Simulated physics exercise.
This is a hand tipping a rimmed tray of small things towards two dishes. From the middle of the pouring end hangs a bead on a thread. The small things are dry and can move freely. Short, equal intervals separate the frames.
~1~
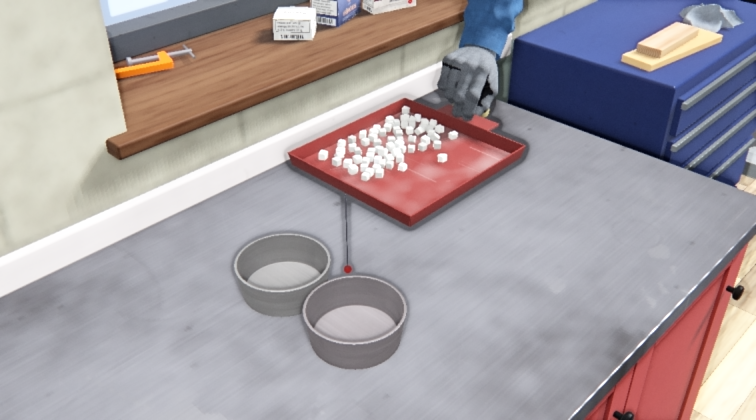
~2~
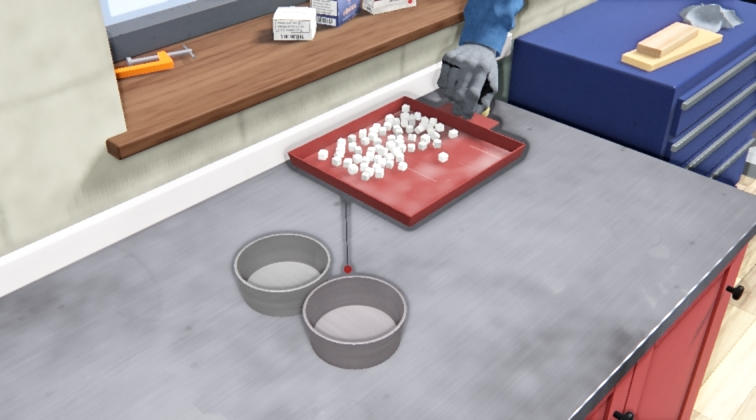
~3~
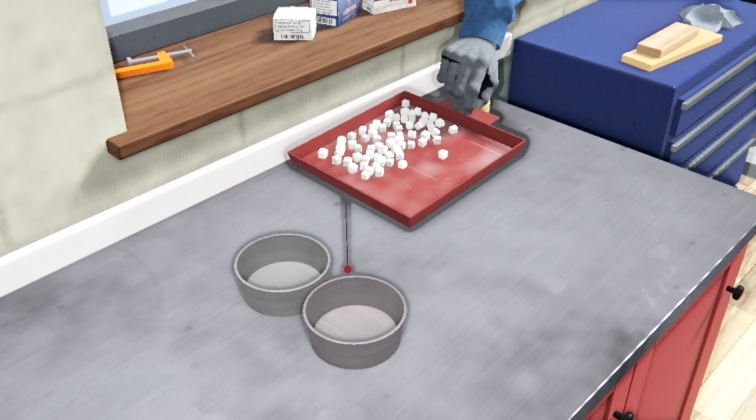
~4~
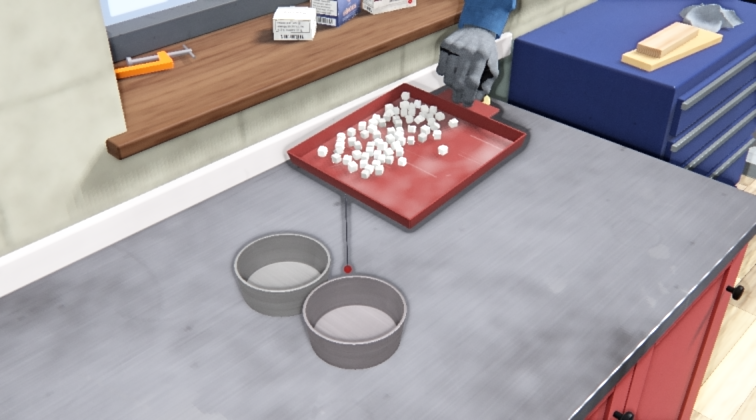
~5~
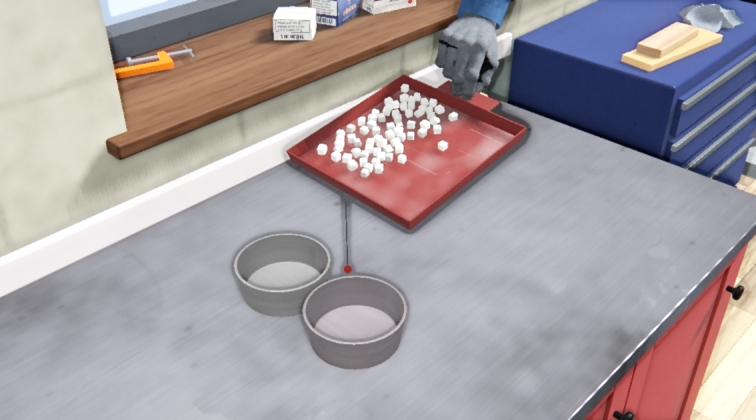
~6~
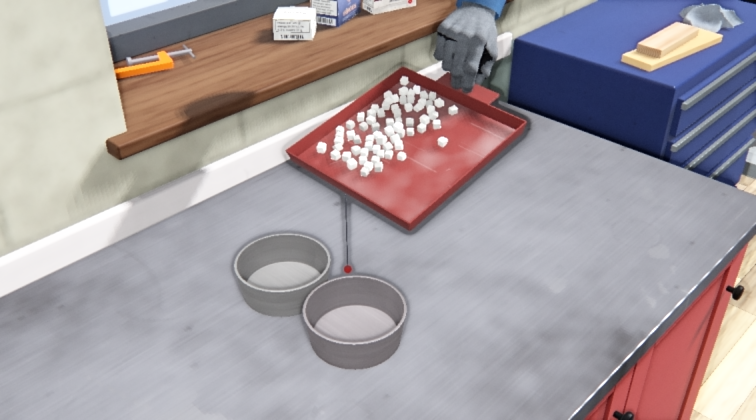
A gloved hand slowly raises the handle end of a red tray holding white cubes.
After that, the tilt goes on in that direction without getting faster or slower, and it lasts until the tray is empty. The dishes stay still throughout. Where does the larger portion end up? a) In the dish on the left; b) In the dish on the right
b, in the dish on the right.
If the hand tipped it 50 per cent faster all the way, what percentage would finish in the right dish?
Something like 70 in a hundred.
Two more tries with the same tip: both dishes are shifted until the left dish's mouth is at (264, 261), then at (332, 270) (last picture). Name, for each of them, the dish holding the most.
First place: The rightmost dish. Second place: The rightmost dish.
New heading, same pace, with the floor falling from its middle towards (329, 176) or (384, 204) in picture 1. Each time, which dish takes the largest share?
Results - the dish on the left side first, the dish on the right side second.
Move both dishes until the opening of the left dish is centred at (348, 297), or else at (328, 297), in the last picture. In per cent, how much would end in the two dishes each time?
Around 70 then around 80 per cent.
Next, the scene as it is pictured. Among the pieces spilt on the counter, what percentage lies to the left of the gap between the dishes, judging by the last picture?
About 70 per cent.
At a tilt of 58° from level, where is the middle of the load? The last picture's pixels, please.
Check around (358, 176) in the last picture.
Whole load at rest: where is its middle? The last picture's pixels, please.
I'd mark it at roughly (346, 341).
Soon, tray tipped steeply; all on the tray.
A while on, tray tipped right over; nearly all on the tray; a stray few in the air.
Towards the end, tray tipped past a quarter turn; about two thirds in the right dish; a stray few in the left dish; about a third outside both.
Finally, tray tipped past a quarter turn; about two thirds in the right dish; a stray few in the left dish; about a third outside both.
